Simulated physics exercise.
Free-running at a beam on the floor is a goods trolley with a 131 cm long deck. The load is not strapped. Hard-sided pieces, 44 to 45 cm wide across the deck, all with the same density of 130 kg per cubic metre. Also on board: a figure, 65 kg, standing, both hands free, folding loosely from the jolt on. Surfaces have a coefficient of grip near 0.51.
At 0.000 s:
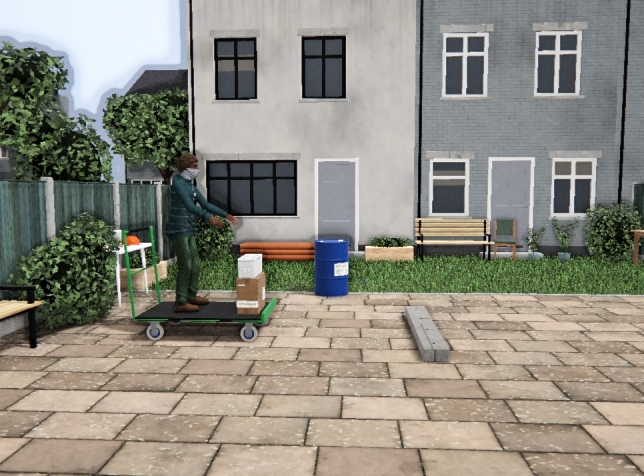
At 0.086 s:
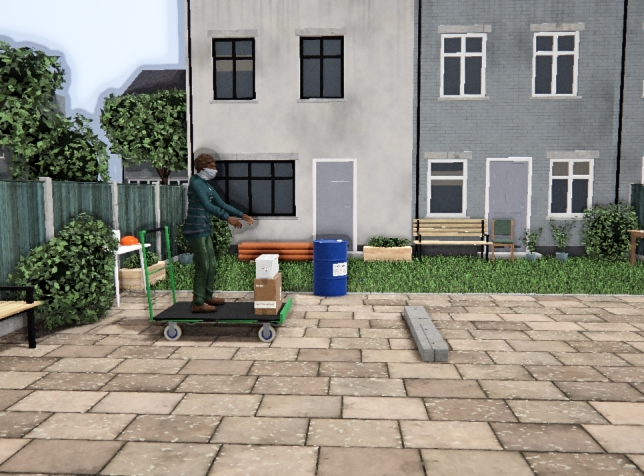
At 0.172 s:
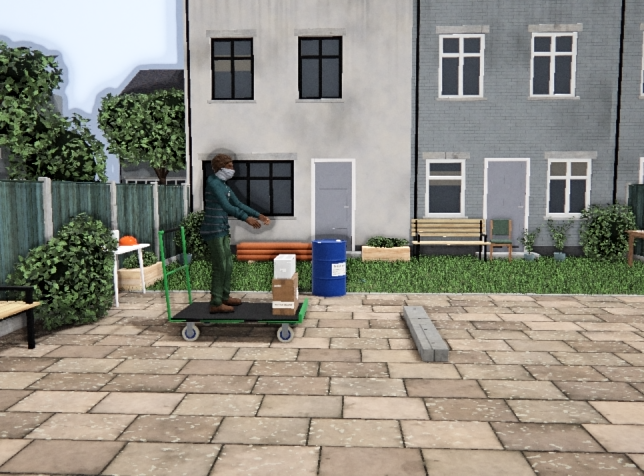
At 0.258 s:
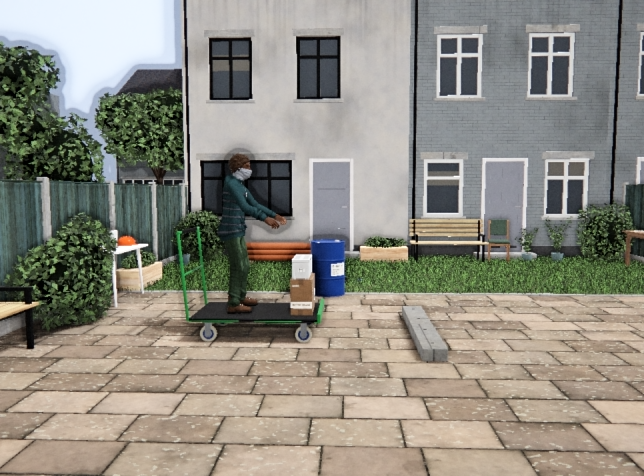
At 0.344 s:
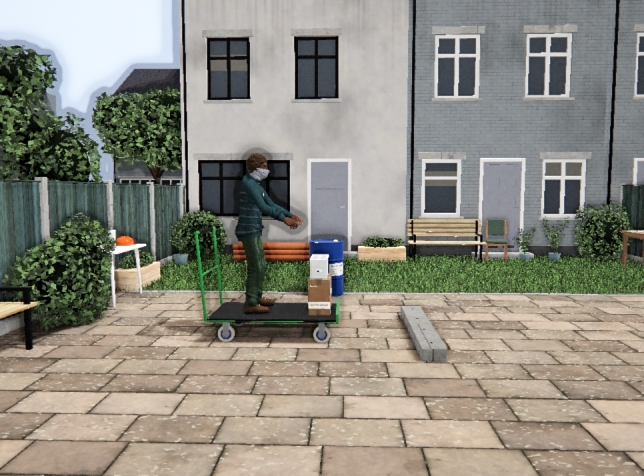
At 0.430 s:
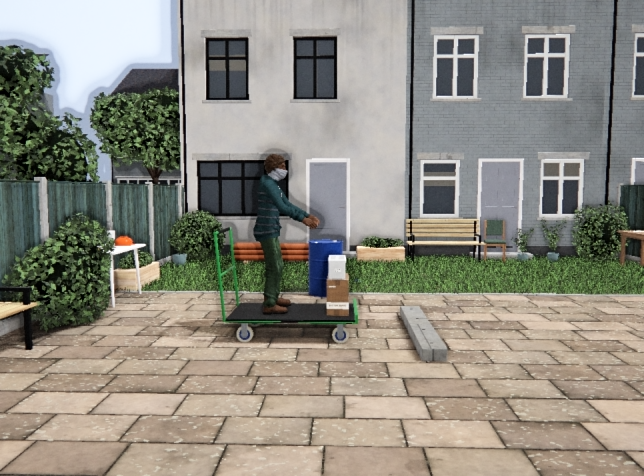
To begin with, a masked person in dark clothes stands on a green-framed flat trolley at the left, arms held out over a white box stacked on brown parcels. The trolley rolls steadily right across the paving, carrying them past the blue barrel and nearer to the grey beam on the ground.
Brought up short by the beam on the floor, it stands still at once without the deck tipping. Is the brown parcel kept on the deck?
No, it is lost over the front.
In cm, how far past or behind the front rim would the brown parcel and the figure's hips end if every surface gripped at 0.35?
In that case brown 20 past, hips 100 past.
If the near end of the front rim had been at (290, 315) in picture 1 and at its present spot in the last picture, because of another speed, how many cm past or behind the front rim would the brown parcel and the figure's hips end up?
Then brown 20 past, hips 90 past.
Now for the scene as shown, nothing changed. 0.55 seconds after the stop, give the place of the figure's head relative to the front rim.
Roughly 60 cm past the front rim.
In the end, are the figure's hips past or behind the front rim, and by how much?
About 40 cm past the rim.
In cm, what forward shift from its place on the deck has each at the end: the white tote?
Forward: White 170.
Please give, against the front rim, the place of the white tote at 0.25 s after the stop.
Past the rim by about 35 cm.
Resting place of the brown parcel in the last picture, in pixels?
(497, 326).
The wheels strike at 0.72 s.
After 0.97 s the brown parcel is 2 cm behind the rim, tilted 50°, near (416, 292) in the last picture's view.
After 1.27 s the brown parcel is 52 cm past the rim, tilted 130°, near (467, 314) in the last picture's view.
After 1.72 s the brown parcel is 85 cm past the rim, tilted 90°, near (497, 326) in the last picture's view.
Final state at 2.5 s, past the rim, white tote, brown parcel and the figure's hips; nothing is left behind it.
